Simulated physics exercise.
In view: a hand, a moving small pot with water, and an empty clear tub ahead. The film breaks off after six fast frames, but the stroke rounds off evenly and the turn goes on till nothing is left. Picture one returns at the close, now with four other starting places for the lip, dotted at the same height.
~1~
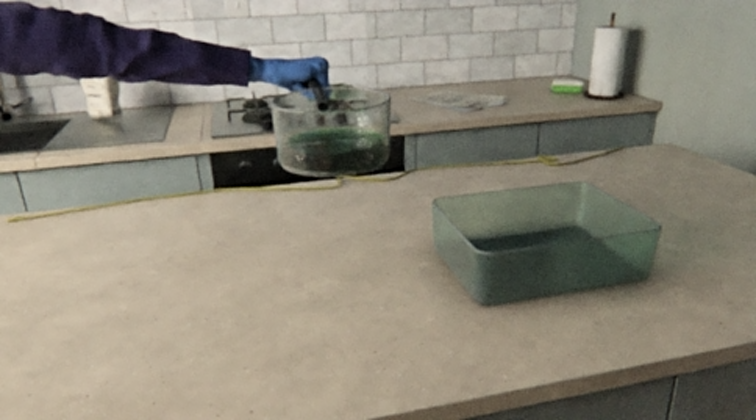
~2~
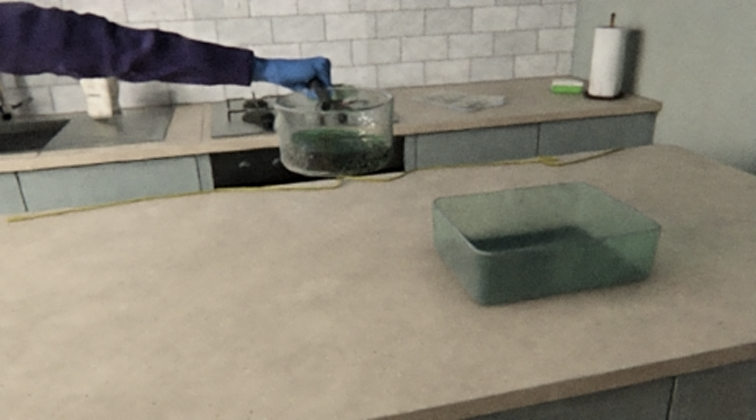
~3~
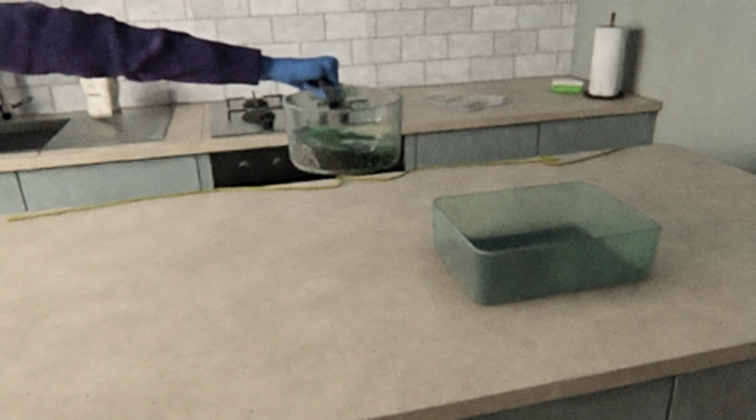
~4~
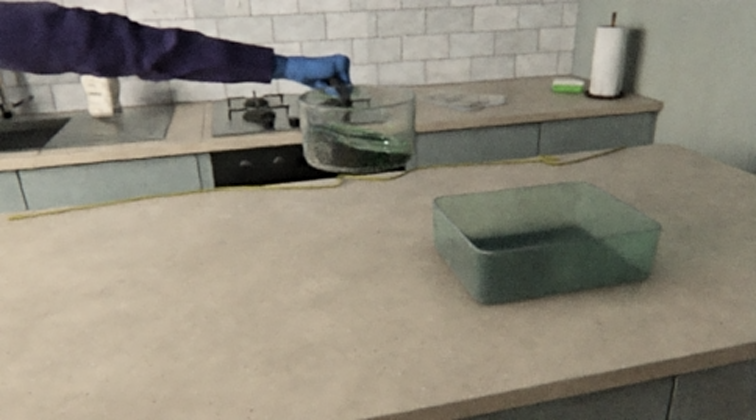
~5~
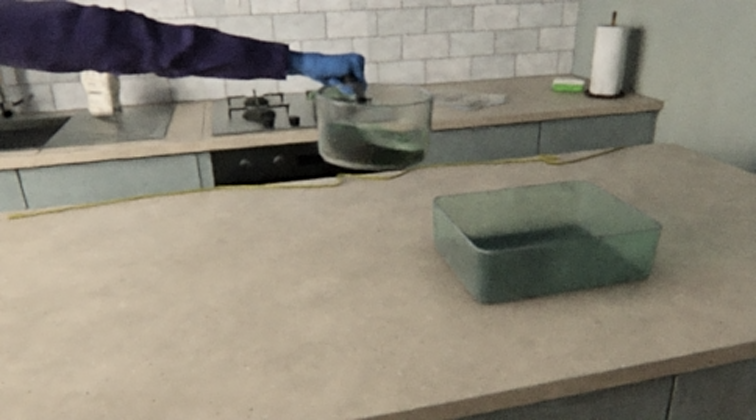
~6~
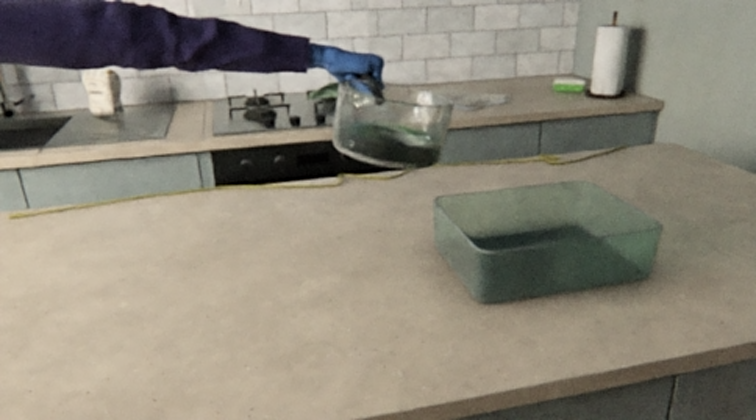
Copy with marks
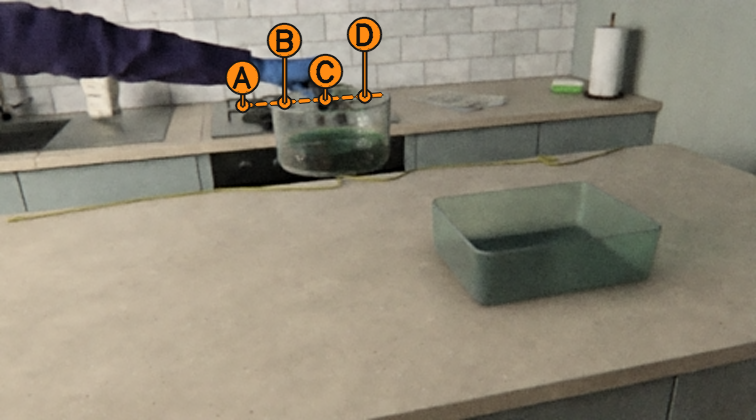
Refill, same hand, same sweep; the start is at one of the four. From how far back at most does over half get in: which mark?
Go for D.
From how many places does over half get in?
One of them.
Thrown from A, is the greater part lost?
Yes, that goes wrong.
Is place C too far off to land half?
Yes, that goes wrong.
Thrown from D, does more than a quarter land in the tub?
Yes.
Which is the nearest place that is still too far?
Place C.
On the marked copy, A at (242, 105); B at (284, 102); C at (325, 99); D at (364, 96).
If A is chosen, about 0 % lands in the tub, 100 % falls short.
If B is chosen, about 0 % lands in the tub, 100 % falls short.
If C is chosen, about 29 % lands in the tub, 68 % falls short and 3 % goes beside or beyond.
If D is chosen, about 81 % lands in the tub, 12 % falls short and 7 % goes beside or beyond.
